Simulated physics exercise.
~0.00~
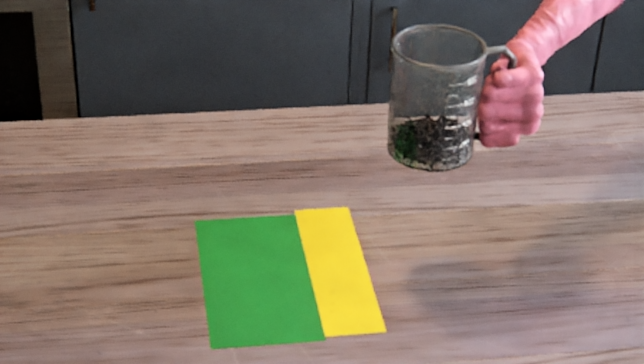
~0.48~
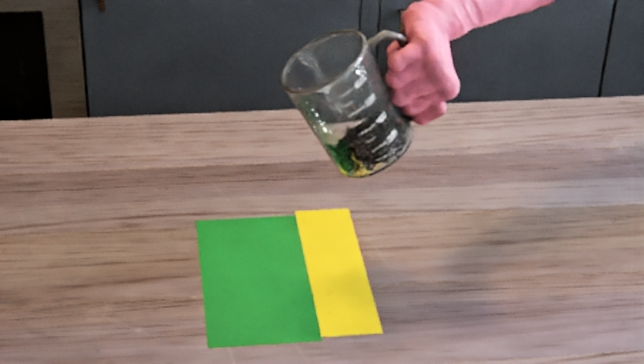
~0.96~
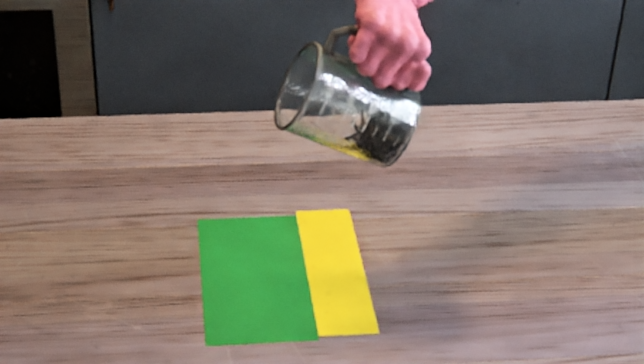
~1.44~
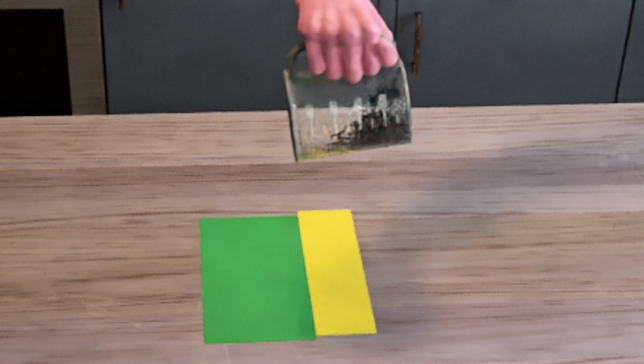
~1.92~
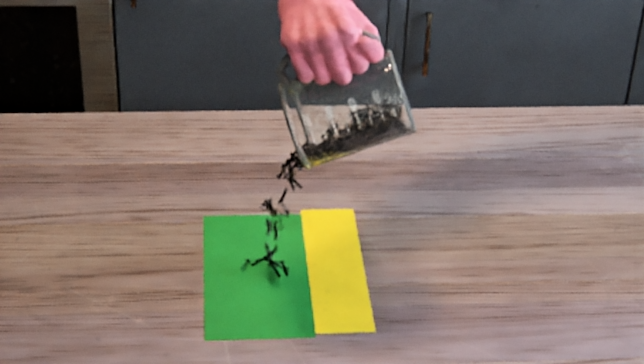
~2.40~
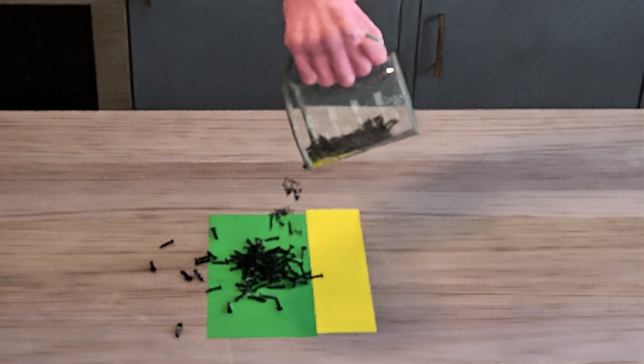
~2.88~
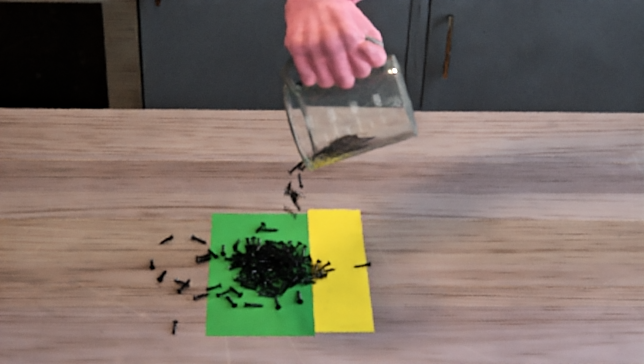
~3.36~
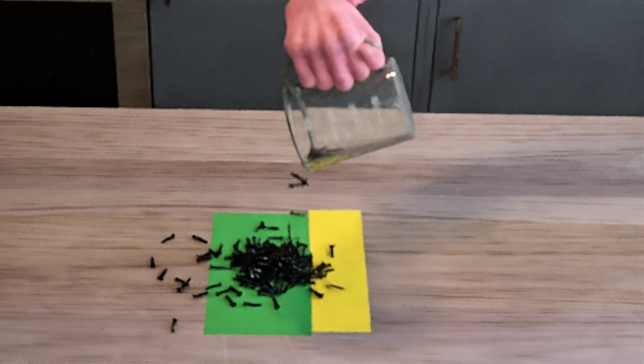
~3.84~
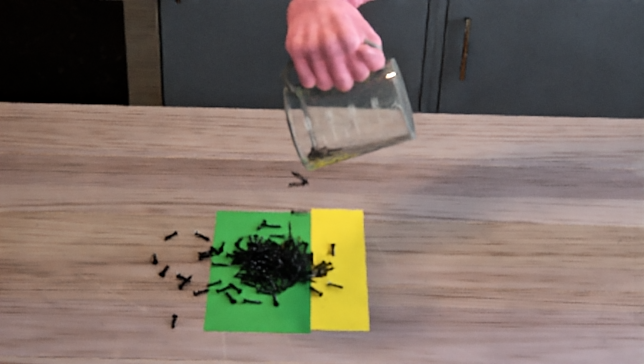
A hand holds a clear glass jug of small black screws above a wood-grain table, seen from the front and slightly above, with dark cabinets behind. On the table lie a wide green mat and, touching its right side, a narrower yellow one. The hand carries the jug left over the mats while tipping it onto its side. Screws then spill from the lip, landing mostly on the green mat and building a dark pile. Some scatter onto the bare table at left and a few reach the yellow mat. The stream thins until the tilted jug looks nearly empty, still held above the heap.
